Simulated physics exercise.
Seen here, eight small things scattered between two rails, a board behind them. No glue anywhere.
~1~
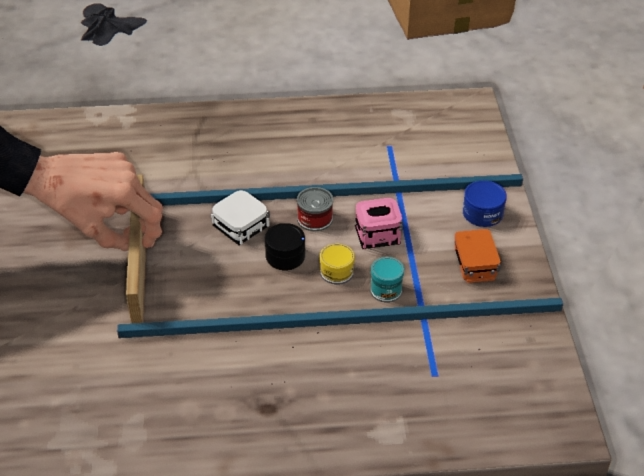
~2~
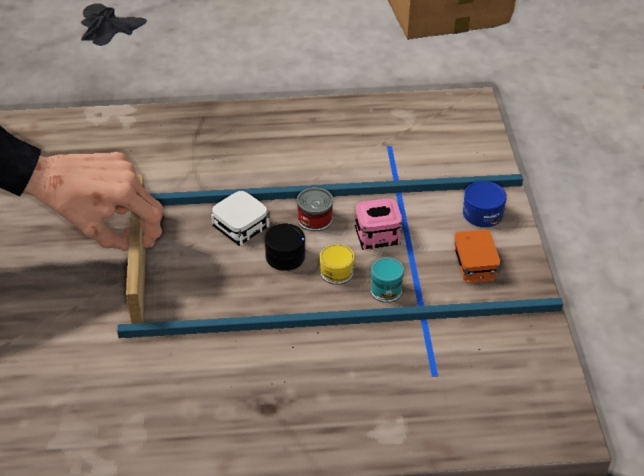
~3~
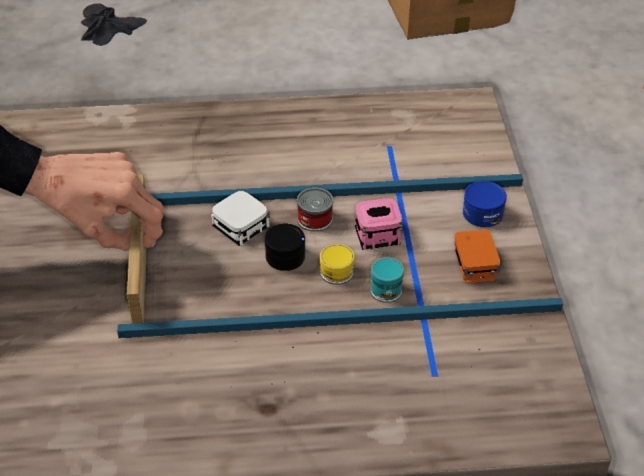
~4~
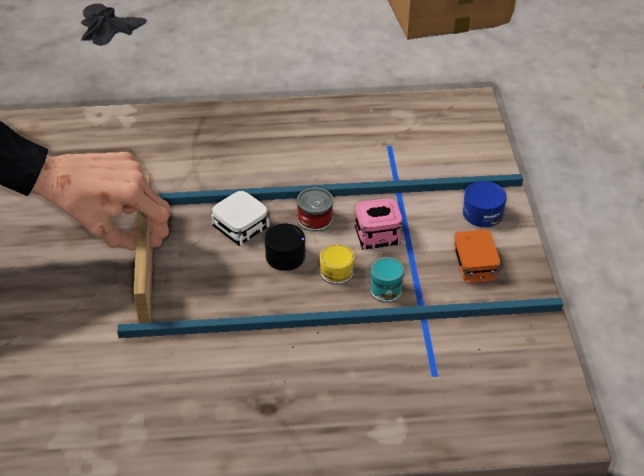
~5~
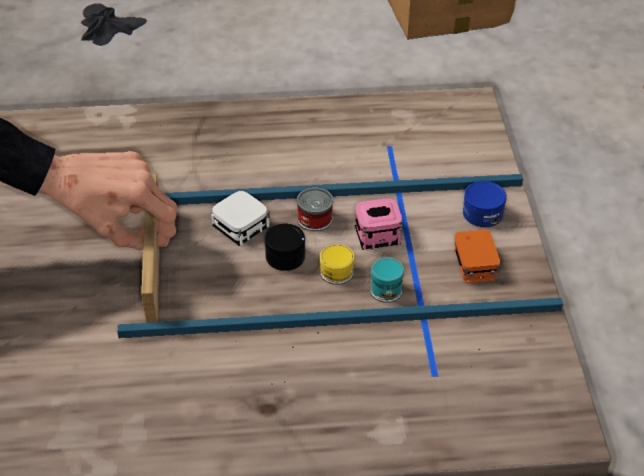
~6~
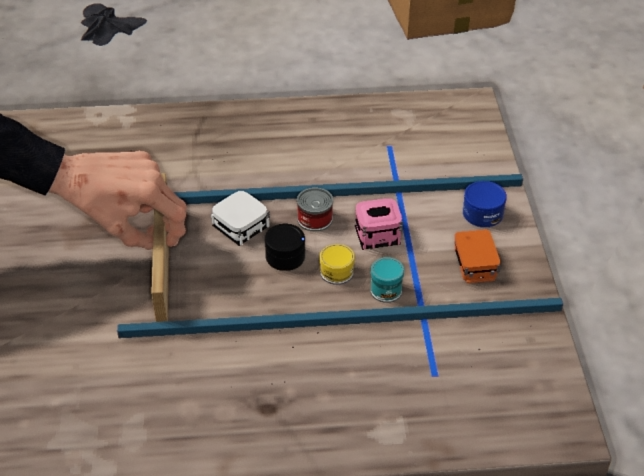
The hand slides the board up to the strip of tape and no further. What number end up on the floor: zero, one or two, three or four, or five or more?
As it turns out, the number that fall off is zero.
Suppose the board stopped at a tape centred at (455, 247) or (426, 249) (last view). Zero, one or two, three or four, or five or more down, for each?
For each place: One or two; zero.
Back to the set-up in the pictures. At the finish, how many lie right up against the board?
It touches 4.
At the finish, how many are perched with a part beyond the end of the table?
0 of them.
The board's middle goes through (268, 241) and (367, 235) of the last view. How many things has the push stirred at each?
By then 3, and 6.
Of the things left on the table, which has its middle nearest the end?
Foremost is the blue tub.
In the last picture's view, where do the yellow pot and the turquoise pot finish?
Near (432, 267) and (436, 289).
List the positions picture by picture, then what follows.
Blue tub (484, 204); orange case (476, 256); pink case (378, 223); board (138, 248); tape (410, 249), in the first picture.
Orange case (476, 257); yellow pot (337, 264), in the second picture.
Pink case (378, 223); red tin (315, 209), in the third picture.
Blue tub (484, 204); turquoise pot (387, 280), in the fourth picture.
Orange case (476, 257); white case (240, 218), in the fifth picture.
Blue tub (484, 204); orange case (476, 257); pink case (378, 223); board (161, 247); tape (410, 249), in the sixth picture.
Early on, none off yet; blue tub at rest near (484, 204); orange case at rest near (476, 257); pink case at rest near (378, 223).
Finally, the number that fall off is zero.
